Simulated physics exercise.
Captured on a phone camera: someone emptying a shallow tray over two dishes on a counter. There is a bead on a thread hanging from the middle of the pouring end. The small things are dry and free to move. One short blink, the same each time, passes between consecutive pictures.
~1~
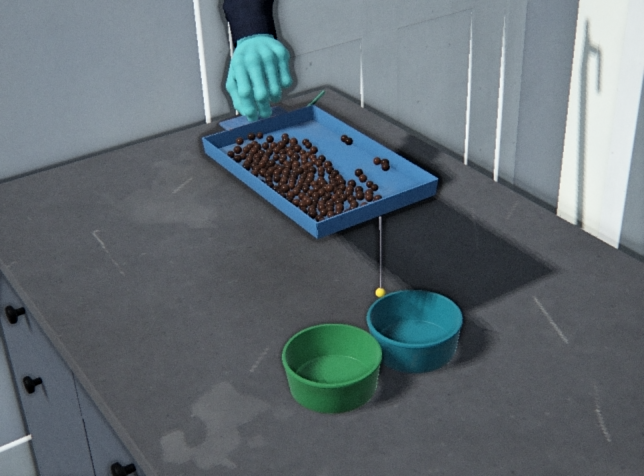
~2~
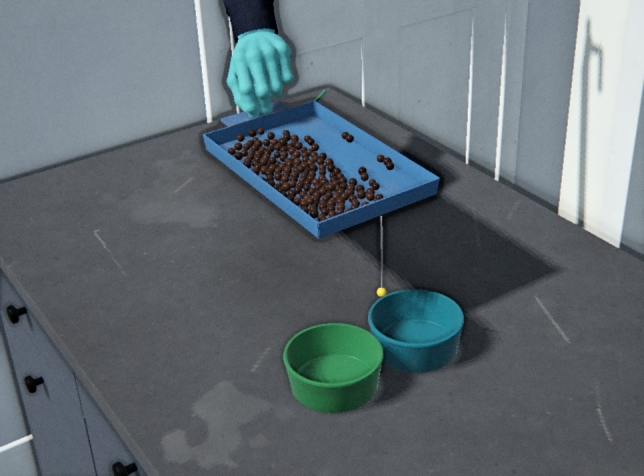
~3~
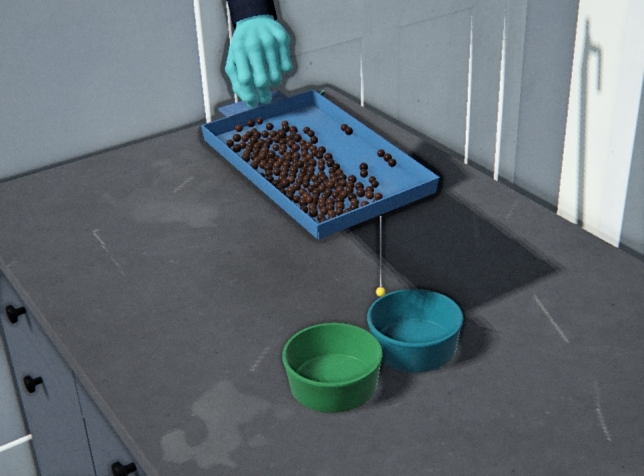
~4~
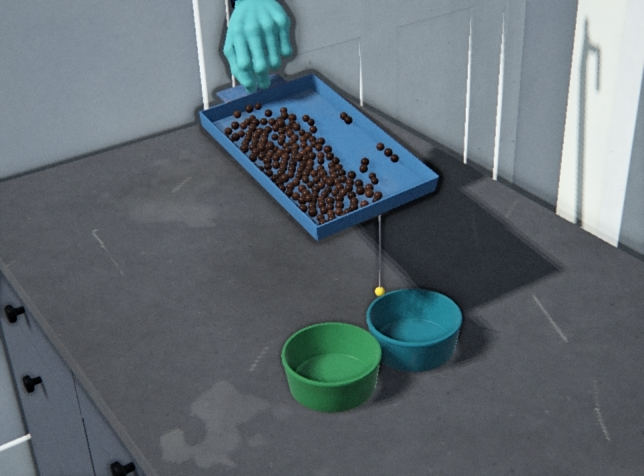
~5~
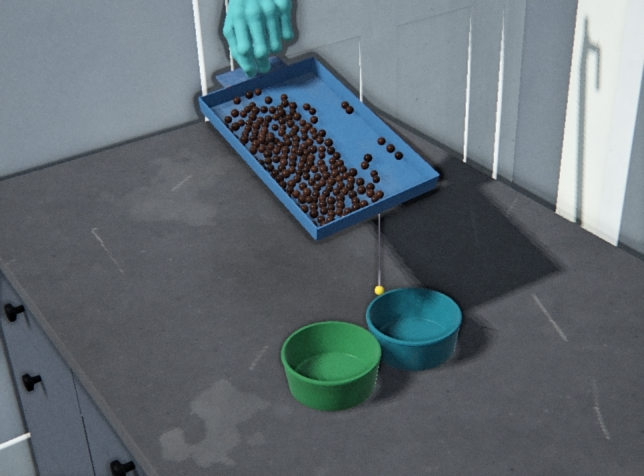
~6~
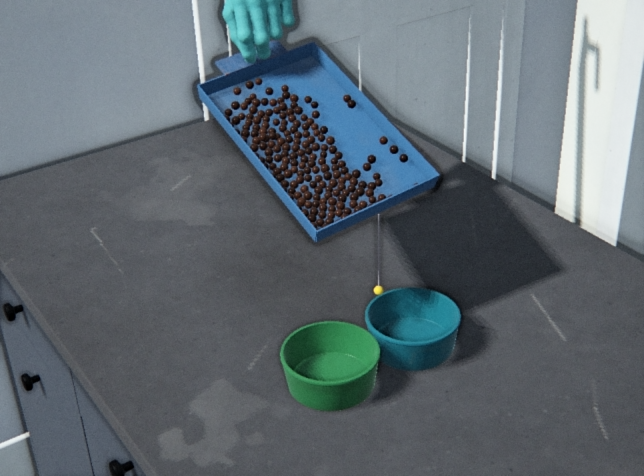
A gloved hand raises the back of a blue tray of brown balls above two dishes.
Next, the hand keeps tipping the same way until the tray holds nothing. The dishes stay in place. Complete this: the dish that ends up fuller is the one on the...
Left.
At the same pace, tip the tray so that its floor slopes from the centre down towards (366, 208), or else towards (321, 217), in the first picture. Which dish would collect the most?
Try 1: The right-side dish; try 2: The left-side dish.
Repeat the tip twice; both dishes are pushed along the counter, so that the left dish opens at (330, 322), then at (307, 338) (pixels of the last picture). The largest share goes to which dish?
Answer, in order: The one to the left and the one to the left.
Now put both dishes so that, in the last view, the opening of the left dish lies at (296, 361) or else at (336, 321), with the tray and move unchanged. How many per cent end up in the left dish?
Close to 20 in a hundred first, close to 40 in a hundred second.
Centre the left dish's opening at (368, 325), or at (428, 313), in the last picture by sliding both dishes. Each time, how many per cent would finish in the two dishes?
You'd get about 60 per cent first and about 10 per cent second.
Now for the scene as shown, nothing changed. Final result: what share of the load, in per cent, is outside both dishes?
Roughly 20 percent.
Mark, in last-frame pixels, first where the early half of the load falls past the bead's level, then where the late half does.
Starting near (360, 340), moving on to near (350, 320).
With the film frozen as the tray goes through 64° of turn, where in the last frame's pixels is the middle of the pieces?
I'd mark it close to (341, 186).
Soon, tray tipped steeply; nearly all on the tray; a stray few in the air.
A while on, tray tipped past a quarter turn; about a quarter on the tray; about a third in the left dish; a small part in the right dish; a small part outside both; about a quarter in the air.
Towards the end, tray tipped past a quarter turn; about two thirds in the left dish; a small part in the right dish; about a quarter outside both.
Finally, tray tipped past a quarter turn; about two thirds in the left dish; a small part in the right dish; about a quarter outside both.
